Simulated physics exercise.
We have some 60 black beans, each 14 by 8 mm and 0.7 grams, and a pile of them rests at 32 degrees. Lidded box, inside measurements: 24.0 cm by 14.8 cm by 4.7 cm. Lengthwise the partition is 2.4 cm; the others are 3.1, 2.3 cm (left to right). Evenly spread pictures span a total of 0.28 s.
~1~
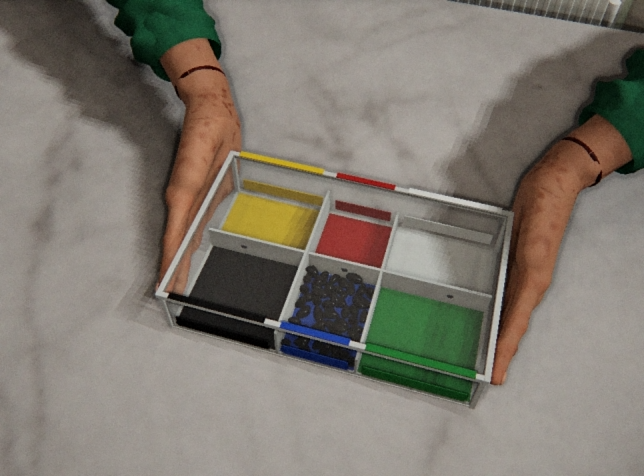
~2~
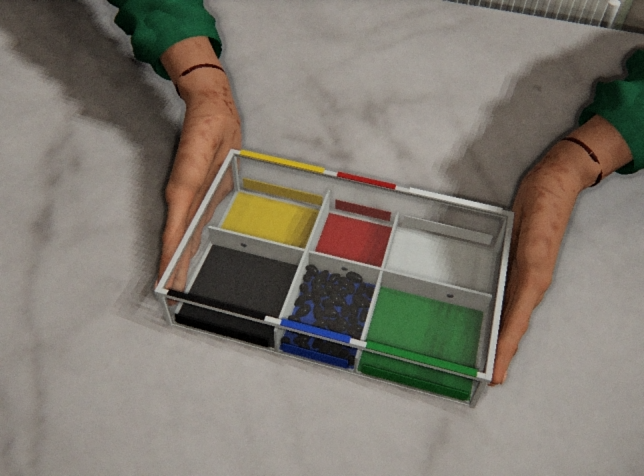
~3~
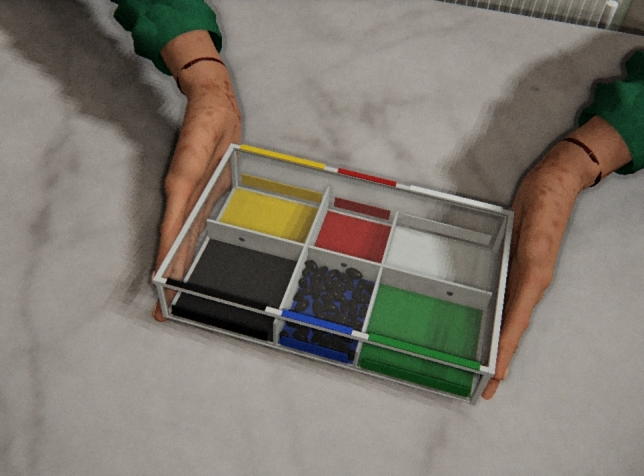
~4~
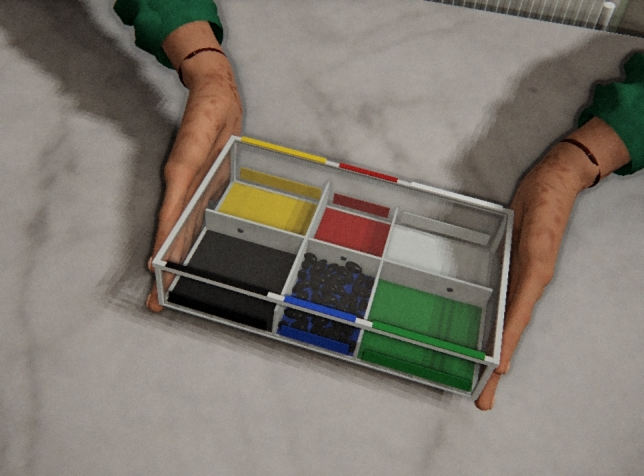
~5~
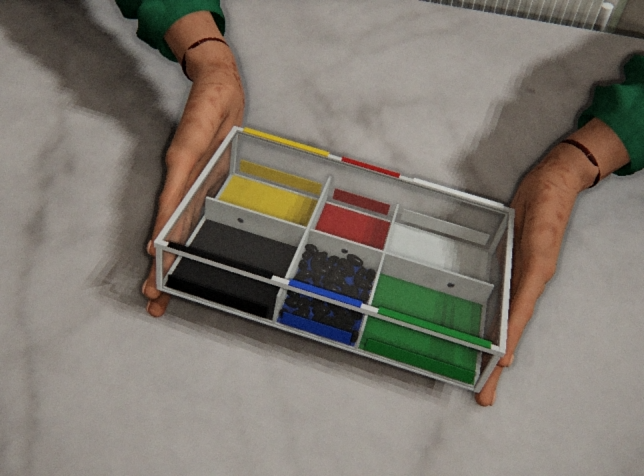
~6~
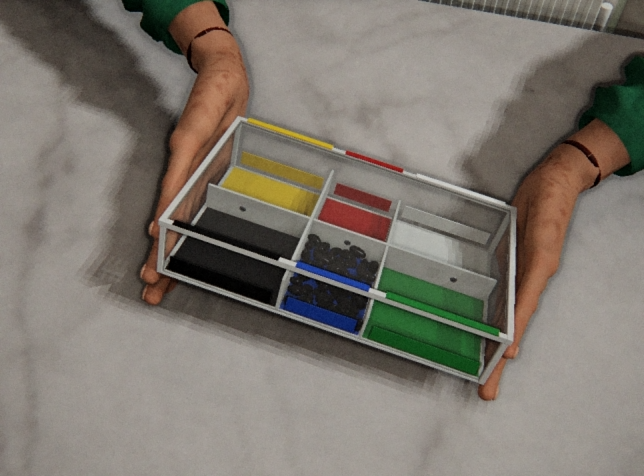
A clear lidded box divided into six compartments is held between two hands in green sleeves above a pale marbled surface, seen from above at an angle. Yellow, red and white sections line the back, with black, blue and green in front, and dark beans sit in the blue one. The hands gradually tilt the box, its front edge rising, while the beans stay in their compartment and the view remains still.
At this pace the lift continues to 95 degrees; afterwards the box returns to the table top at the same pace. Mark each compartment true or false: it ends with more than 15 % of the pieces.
Red: False, blue: False, green: False, yellow: False, white: True, black: False.
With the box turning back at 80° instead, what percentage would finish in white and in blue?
White: 60; blue: 35 (per cent).
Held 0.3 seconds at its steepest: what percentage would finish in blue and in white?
Then, in per cent: Blue 5, white 95.
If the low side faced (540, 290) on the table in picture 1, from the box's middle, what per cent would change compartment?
Something like 80 per cent of the pieces.
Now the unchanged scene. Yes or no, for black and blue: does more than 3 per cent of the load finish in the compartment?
As for black, not so, and as for blue, correct.
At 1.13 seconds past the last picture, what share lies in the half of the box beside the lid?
Roughly 60 percent of the pieces.
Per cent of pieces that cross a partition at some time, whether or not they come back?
Roughly 90 %.
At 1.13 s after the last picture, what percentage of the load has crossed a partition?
60 percent.
Then, 1.13 s after the last picture, tilt 95 degrees; red 15 %, blue 40 %, white 45 %.
Then, 1.89 s after the last picture, tilt 42 degrees; blue 10 %, white 90 %.
Then, 2.67 s after the last picture, tilt 0 degrees; blue 10 %, white 90 %.
In the end, red 0 %, blue 10 %, green 0 %, yellow 0 %, white 90 %, black 0 %.
